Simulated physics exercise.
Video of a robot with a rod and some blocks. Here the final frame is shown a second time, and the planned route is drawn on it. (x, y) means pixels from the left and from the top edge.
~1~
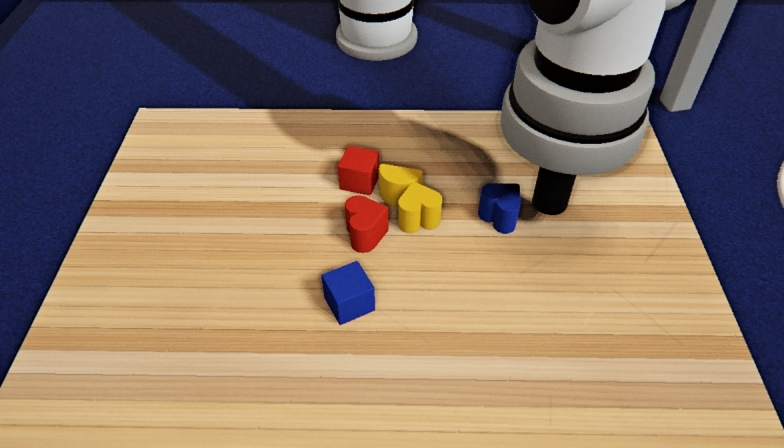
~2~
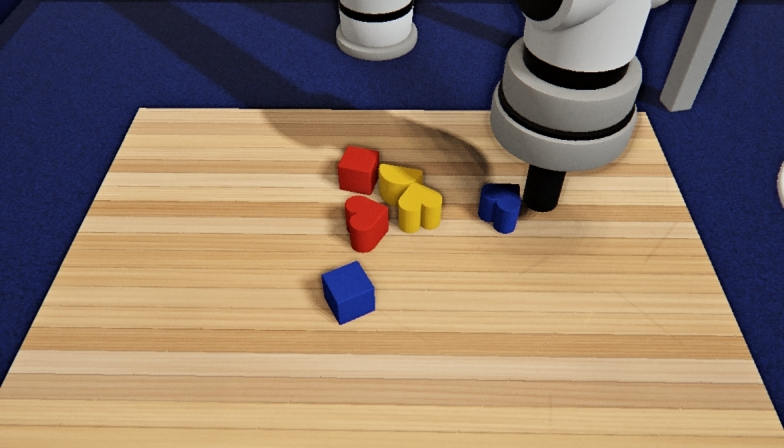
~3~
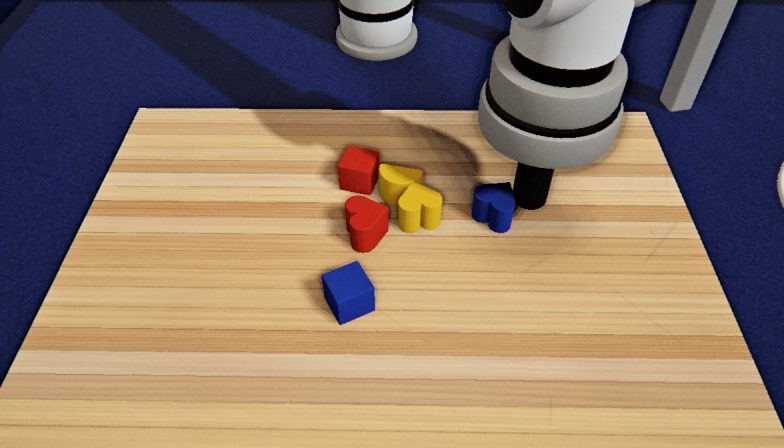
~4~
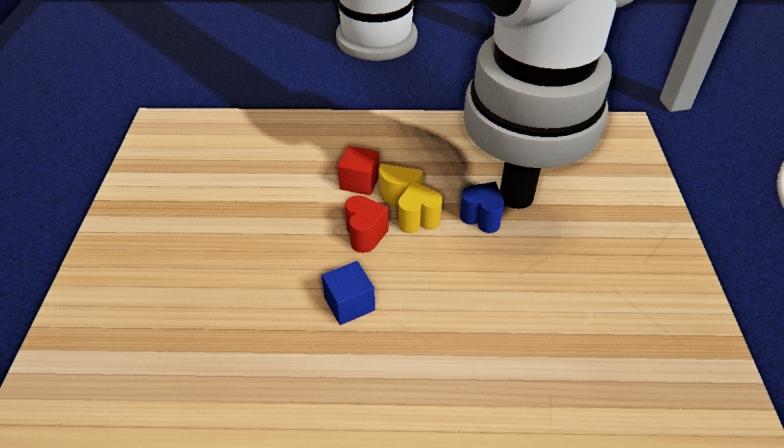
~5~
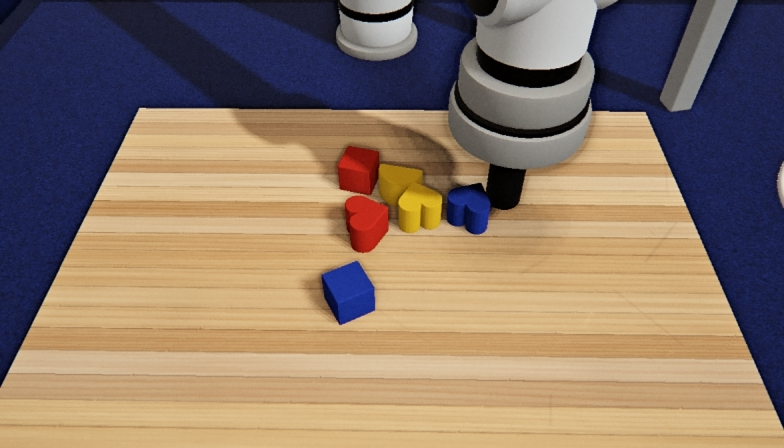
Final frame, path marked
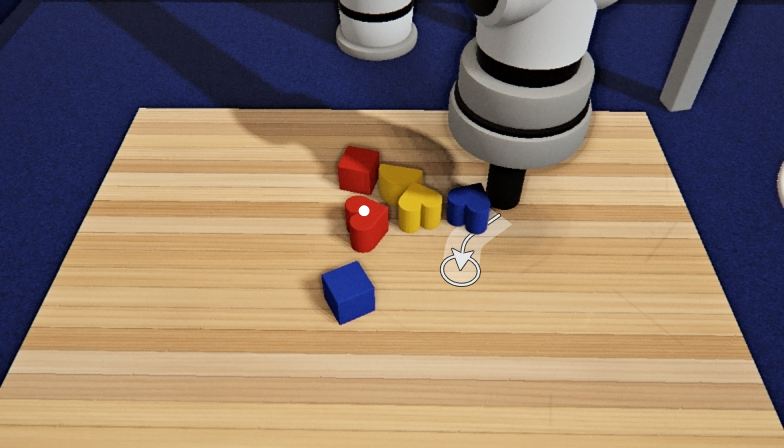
A robot arm with a black rod pushes the blue heart block left across the table.
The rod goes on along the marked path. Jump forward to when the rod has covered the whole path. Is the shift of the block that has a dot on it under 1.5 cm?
Yes, it checks out.
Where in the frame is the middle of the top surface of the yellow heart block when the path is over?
I think it will end close to (395, 199).
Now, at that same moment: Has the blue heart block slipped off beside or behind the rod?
Yes, that is what happens.
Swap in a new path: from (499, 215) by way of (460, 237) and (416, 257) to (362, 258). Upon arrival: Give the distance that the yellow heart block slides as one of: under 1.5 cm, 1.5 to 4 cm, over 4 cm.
My answer is that it shifts 1.5 to 4 cm.
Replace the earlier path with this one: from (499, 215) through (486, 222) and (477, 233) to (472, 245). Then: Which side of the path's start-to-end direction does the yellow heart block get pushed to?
Sideways shift: Right.
The drawn path runs from (499, 215) through (479, 229) and (463, 247) to (460, 270); the dot is on the red heart block.
On the path given first. Halfway along, rod (471, 220); red heart block (357, 212); yellow heart block (397, 198), turned 40° clockwise; blue heart block (437, 214), turned 20° clockwise.
At the end, rod (462, 254); red heart block (356, 212); yellow D-shaped block not moved; yellow heart block (395, 199), turned 55° clockwise; blue heart block (431, 219), turned 25° clockwise.
